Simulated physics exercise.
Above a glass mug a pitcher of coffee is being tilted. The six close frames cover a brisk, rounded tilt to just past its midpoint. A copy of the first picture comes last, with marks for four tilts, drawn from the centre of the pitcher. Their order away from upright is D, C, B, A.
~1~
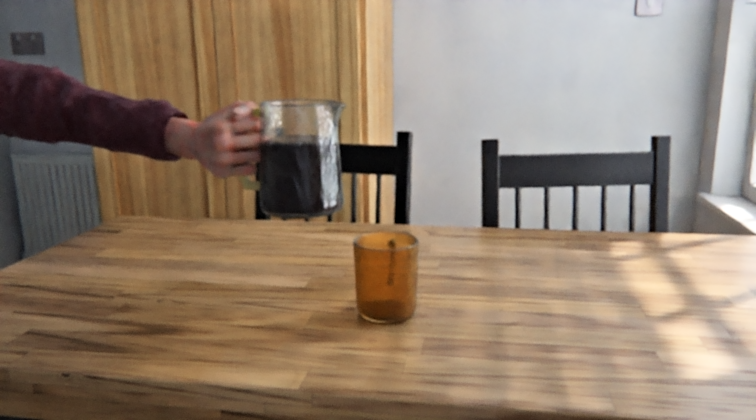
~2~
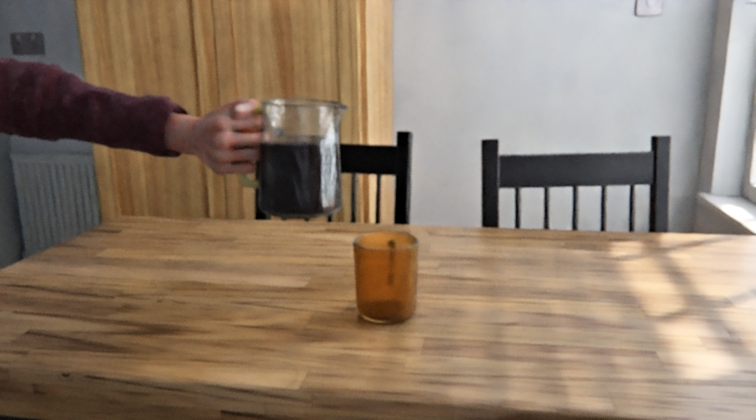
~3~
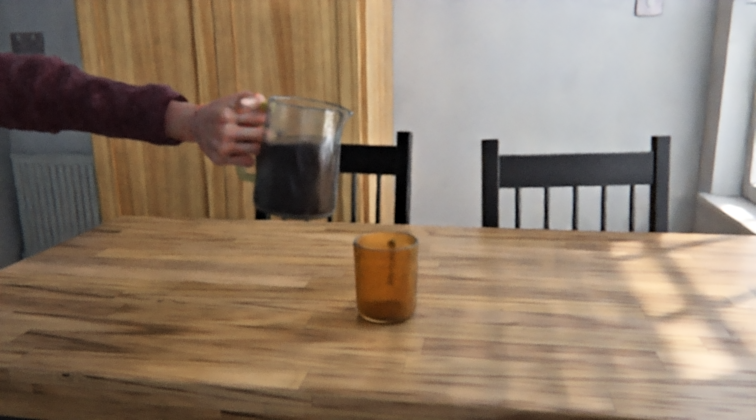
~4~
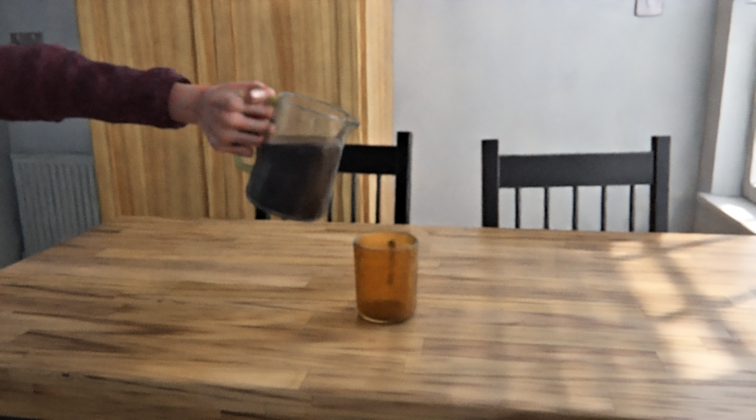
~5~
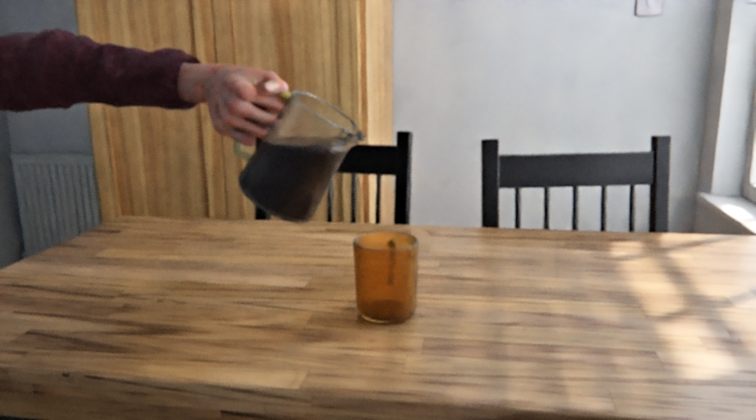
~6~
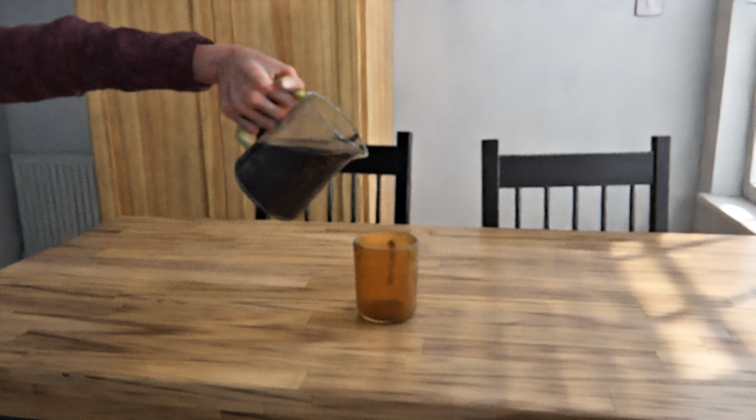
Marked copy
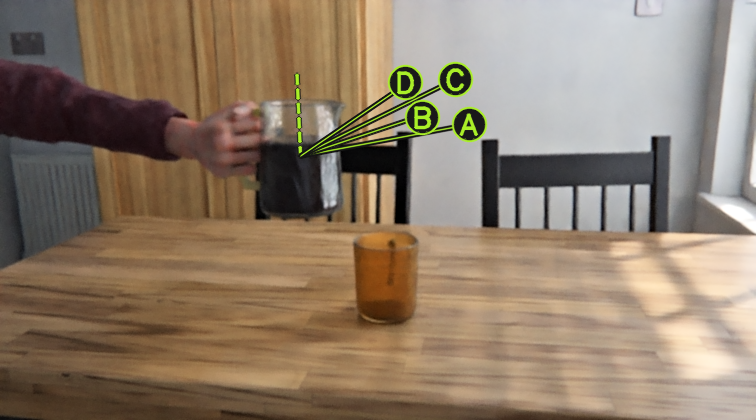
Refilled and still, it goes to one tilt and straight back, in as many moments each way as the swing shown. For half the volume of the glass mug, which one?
Go for B.
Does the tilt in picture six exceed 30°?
Yes, it does.
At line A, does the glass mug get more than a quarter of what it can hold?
Yes.
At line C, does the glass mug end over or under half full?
Under half.
On the marked copy, A at (452, 127); B at (405, 121); C at (439, 87); D at (392, 93).
For line A, the glass mug ends with about 73 % of what it can hold; 7 % of the coffee is spilt.
For line B, the glass mug ends with about 52 % of what it can hold; 5 % of the coffee is spilt.
For line C, the glass mug ends with about 34 % of what it can hold.
For line D, the glass mug ends with about 18 % of what it can hold.
